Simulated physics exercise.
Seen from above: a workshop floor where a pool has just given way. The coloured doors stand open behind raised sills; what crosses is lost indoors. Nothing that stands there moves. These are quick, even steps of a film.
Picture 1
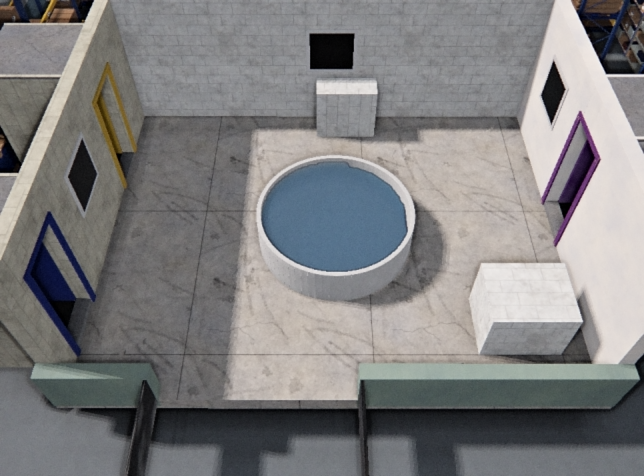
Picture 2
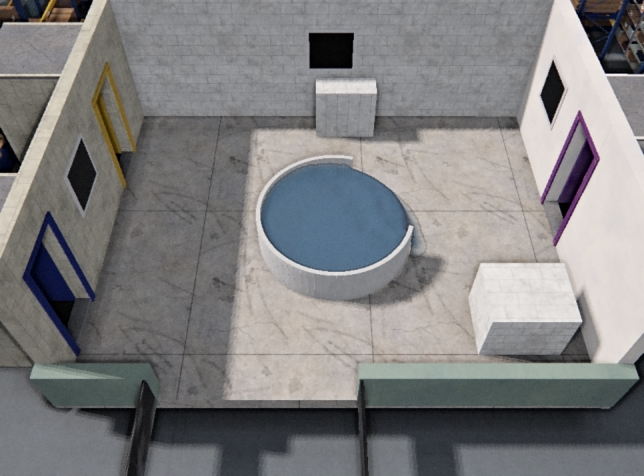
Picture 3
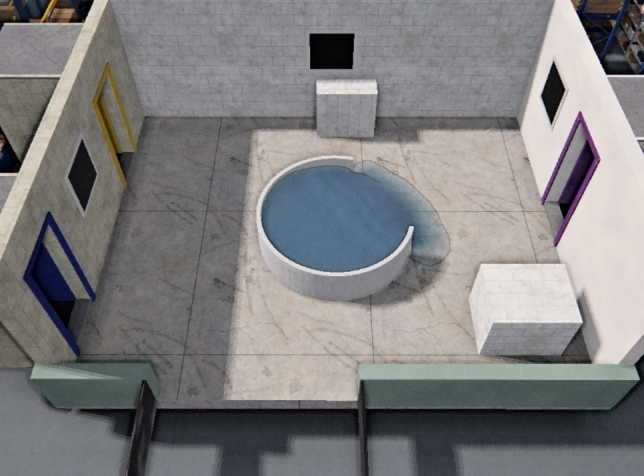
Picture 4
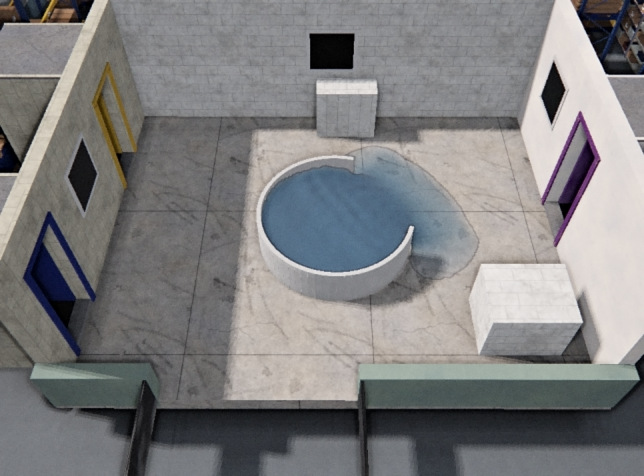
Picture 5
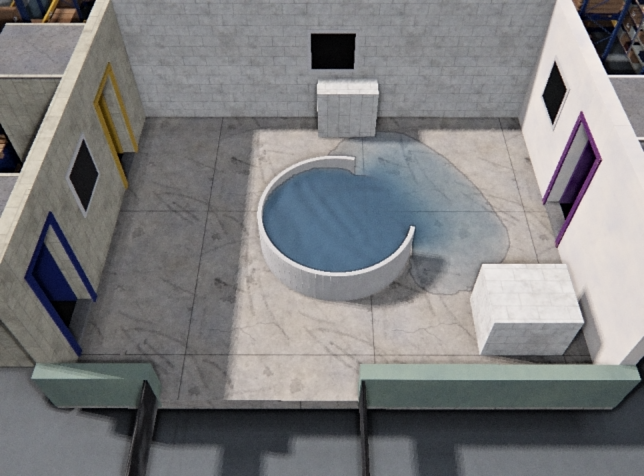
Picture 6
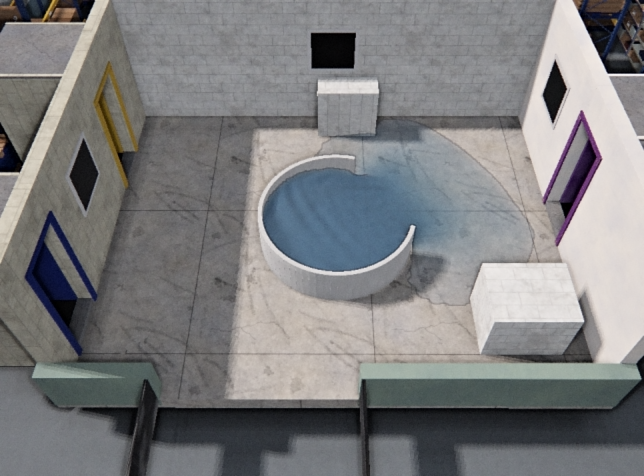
Blue water pouring through a gap in a round white pool's wall and spreading rightward across a marbled workshop floor.
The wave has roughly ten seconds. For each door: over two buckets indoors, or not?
The purple door lets in a lot; the yellow door lets in a lot; the blue door admits no more than that.
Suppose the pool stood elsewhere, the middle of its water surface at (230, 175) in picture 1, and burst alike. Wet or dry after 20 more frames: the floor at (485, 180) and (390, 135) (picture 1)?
In turn: Awash, awash.
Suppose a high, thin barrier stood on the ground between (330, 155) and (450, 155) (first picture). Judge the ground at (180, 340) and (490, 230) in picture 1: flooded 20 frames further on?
As listed: No water, covered.
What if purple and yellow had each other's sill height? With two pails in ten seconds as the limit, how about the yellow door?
In short: The yellow door keeps below it.
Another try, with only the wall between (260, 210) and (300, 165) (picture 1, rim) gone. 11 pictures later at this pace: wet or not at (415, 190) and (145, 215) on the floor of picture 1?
As listed: Dry, under water.
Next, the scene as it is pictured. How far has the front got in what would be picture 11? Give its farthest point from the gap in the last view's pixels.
Around (512, 120).
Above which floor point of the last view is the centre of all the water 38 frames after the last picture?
Around (411, 210).
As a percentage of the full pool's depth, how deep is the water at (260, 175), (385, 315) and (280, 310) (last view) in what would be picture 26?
About 2, 0 and 0 per cent.
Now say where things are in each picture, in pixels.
In the first picture, the round pool at (336, 214) is whole and still.
In the second picture, the front is at a hidden place, out from the gap at (394, 203).
In the third picture, the front is at a hidden place, out from the gap at (395, 205).
In the fourth picture, the front is at (374, 149), out from the gap at (395, 206).
In the fifth picture, water pours out at (396, 206) and has run to (360, 137).
In the sixth picture, the front is at (409, 123), out from the gap at (396, 205).
A moment on, water covers 30 % of the floor; the purple door under two buckets in, the yellow door not reached, the blue door not reached.
Next, water covers 35 % of the floor; the purple door over two buckets in, the yellow door not reached, the blue door not reached.
Then, water covers 35 % of the floor; the purple door far over two buckets in, the yellow door not reached, the blue door not reached.
Later, water covers 70 % of the floor; the purple door far over two buckets in, the yellow door not reached, the blue door not reached.
In the end, water covers 95 % of the floor; the purple door far over two buckets in, the yellow door over two buckets in, the blue door wet at the sill, nothing in.
